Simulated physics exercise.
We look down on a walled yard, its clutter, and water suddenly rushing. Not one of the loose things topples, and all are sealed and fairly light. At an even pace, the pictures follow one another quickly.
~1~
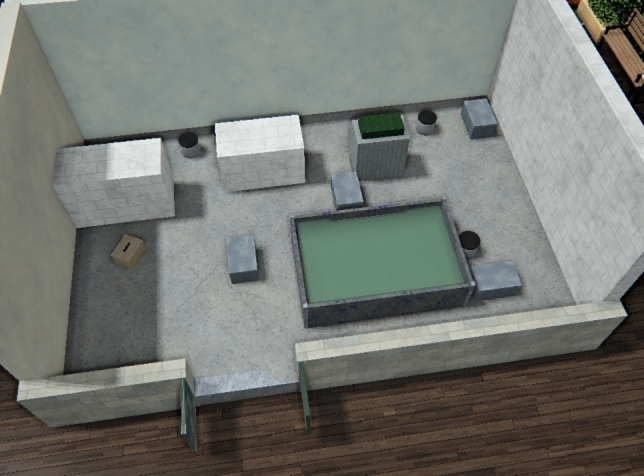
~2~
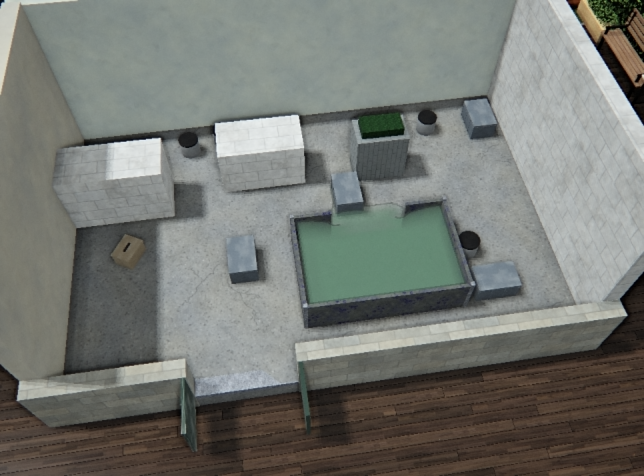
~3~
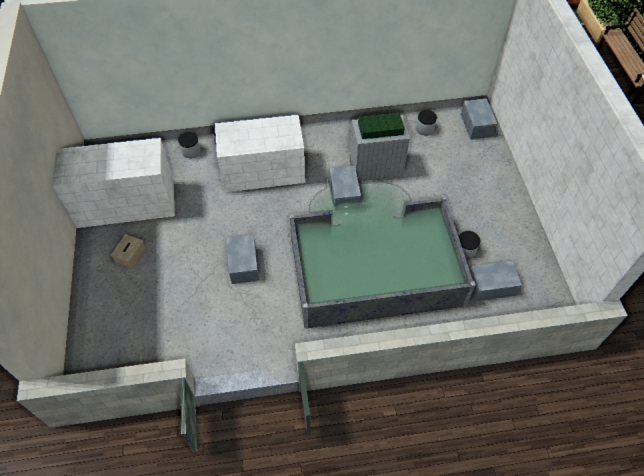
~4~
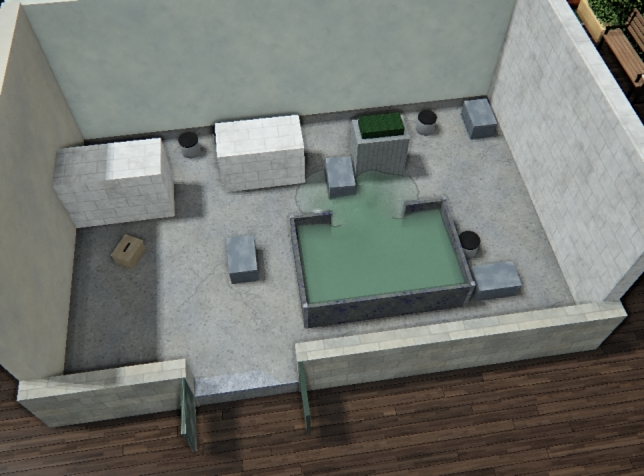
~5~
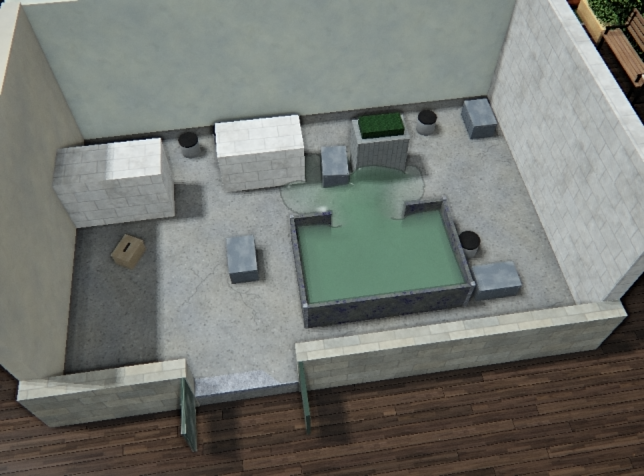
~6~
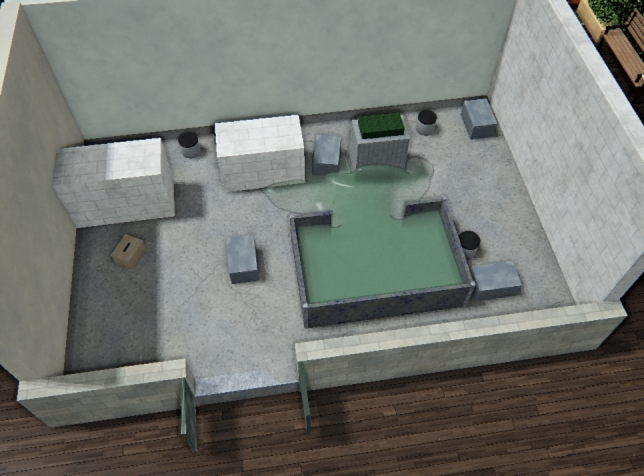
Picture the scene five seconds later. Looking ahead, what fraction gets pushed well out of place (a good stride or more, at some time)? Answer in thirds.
One to two thirds.
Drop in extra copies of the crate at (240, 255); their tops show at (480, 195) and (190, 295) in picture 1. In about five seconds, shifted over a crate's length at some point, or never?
First driven off, second remains in place.
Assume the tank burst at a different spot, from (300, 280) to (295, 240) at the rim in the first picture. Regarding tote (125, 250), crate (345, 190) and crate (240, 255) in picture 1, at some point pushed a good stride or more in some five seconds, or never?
Working through them in order, the first gets shoved clear, the second not displaced that far and the last gets shoved clear.
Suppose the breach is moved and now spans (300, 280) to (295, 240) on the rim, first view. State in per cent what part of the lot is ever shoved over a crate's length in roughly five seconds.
Estimate: Some 20 per cent.
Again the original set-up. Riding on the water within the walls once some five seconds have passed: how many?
I get 8.
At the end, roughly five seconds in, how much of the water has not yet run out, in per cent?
I'd estimate some 100 percent of the water stays.
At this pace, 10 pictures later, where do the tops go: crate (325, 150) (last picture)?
That would put it around (340, 110).
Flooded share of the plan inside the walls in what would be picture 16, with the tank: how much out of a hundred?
About 50 percent.
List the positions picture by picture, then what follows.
In the first picture, a crate at (347, 188), on the bottom; a pail at (188, 139), on the bottom; 0 of 10 have shifted.
In the second picture, a crate at (347, 188), on the bottom; a pail at (188, 139), on the bottom; 0 of 10 have shifted.
In the third picture, a crate at (345, 182), on the bottom, close to its start; a pail at (188, 139), on the bottom; 1 of 10 have shifted.
In the fourth picture, a crate at (340, 172), on the bottom, a stride from its start; a pail at (188, 139), on the bottom; 1 of 10 have shifted.
In the fifth picture, a crate at (335, 160) rests on the ground, a stride from its start; a pail at (188, 139), on the bottom; 1 of 10 have shifted.
In the sixth picture, a crate at (327, 149), on the bottom, a stride from its start; a pail at (188, 139), on the bottom; 1 of 10 have shifted.
A moment on, 1 of 10 are well off their spots; 0 afloat.
Next, 1 of 10 are well off their spots; 1 afloat.
Later, 5 of 10 are well off their spots; 4 afloat.
In the end, 6 of 10 are well off their spots, and 6 have been at some point; 8 afloat.
